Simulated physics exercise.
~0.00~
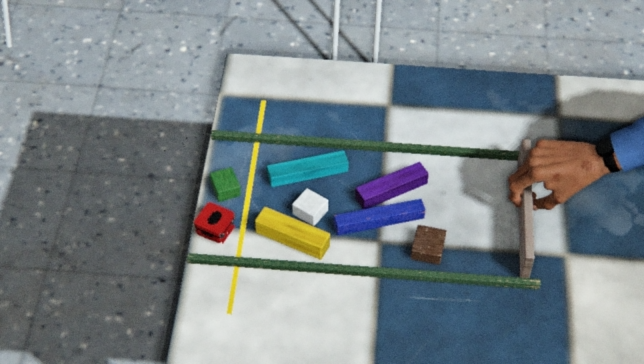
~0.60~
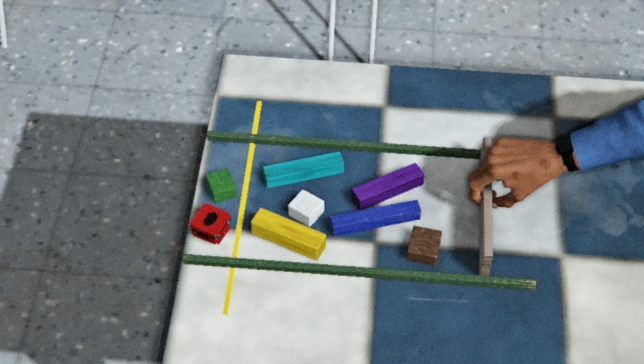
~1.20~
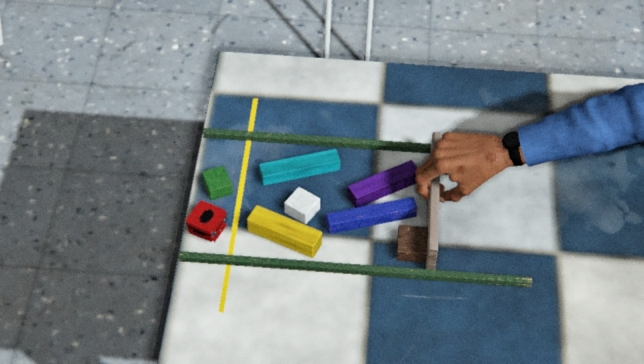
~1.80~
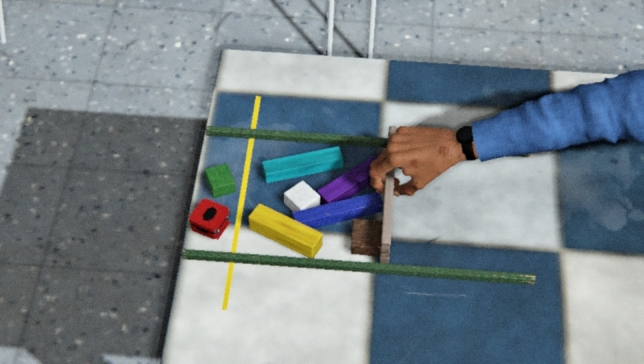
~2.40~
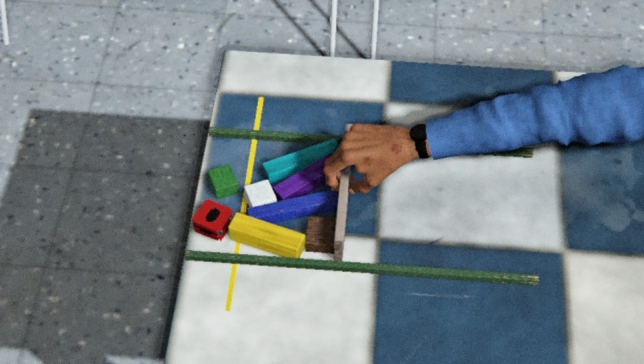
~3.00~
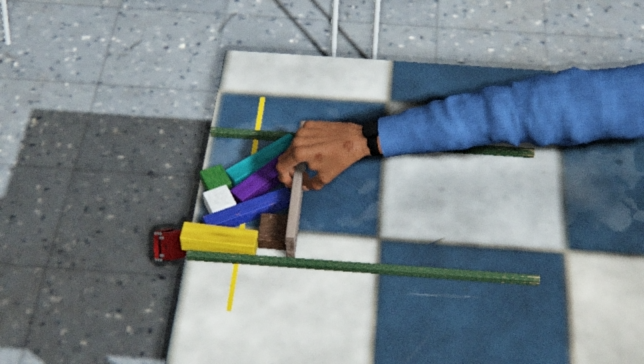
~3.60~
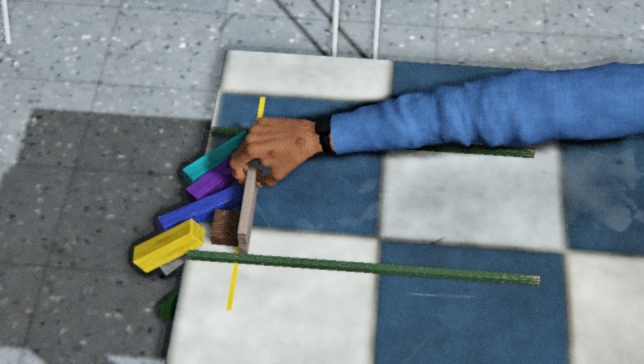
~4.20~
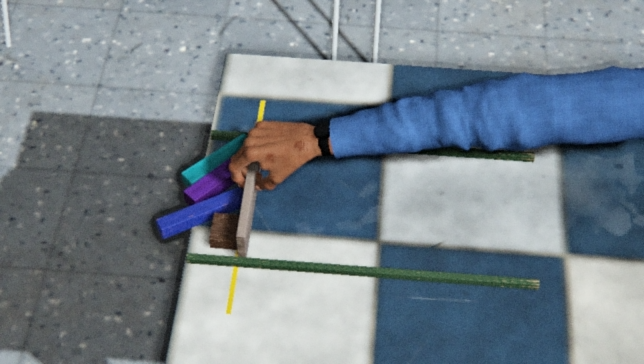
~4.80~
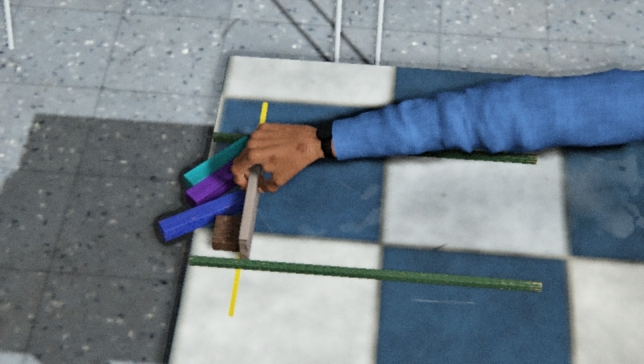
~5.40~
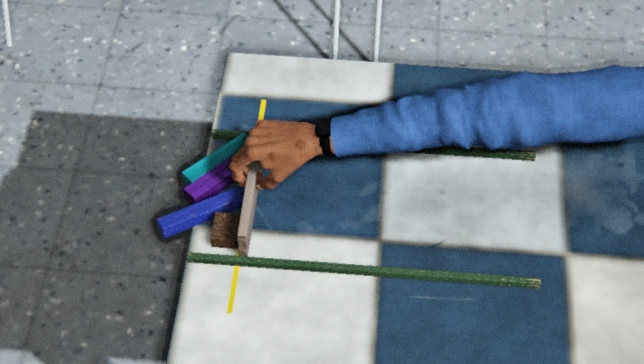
On a blue and white checkered tabletop above a speckled floor, eight coloured sticks and blocks lie between two green rods, near a strip of yellow tape. A hand in a blue sleeve slides an upright board leftward, reaching the brown block first and then the blue and purple bars. The pieces bunch together, and the yellow stick pushes the red block toward the left edge. The red, green and white blocks go over, and the yellow stick tips and follows. The board stops by the tape, with the teal, purple and blue bars jutting past the edge and the brown block beside it.
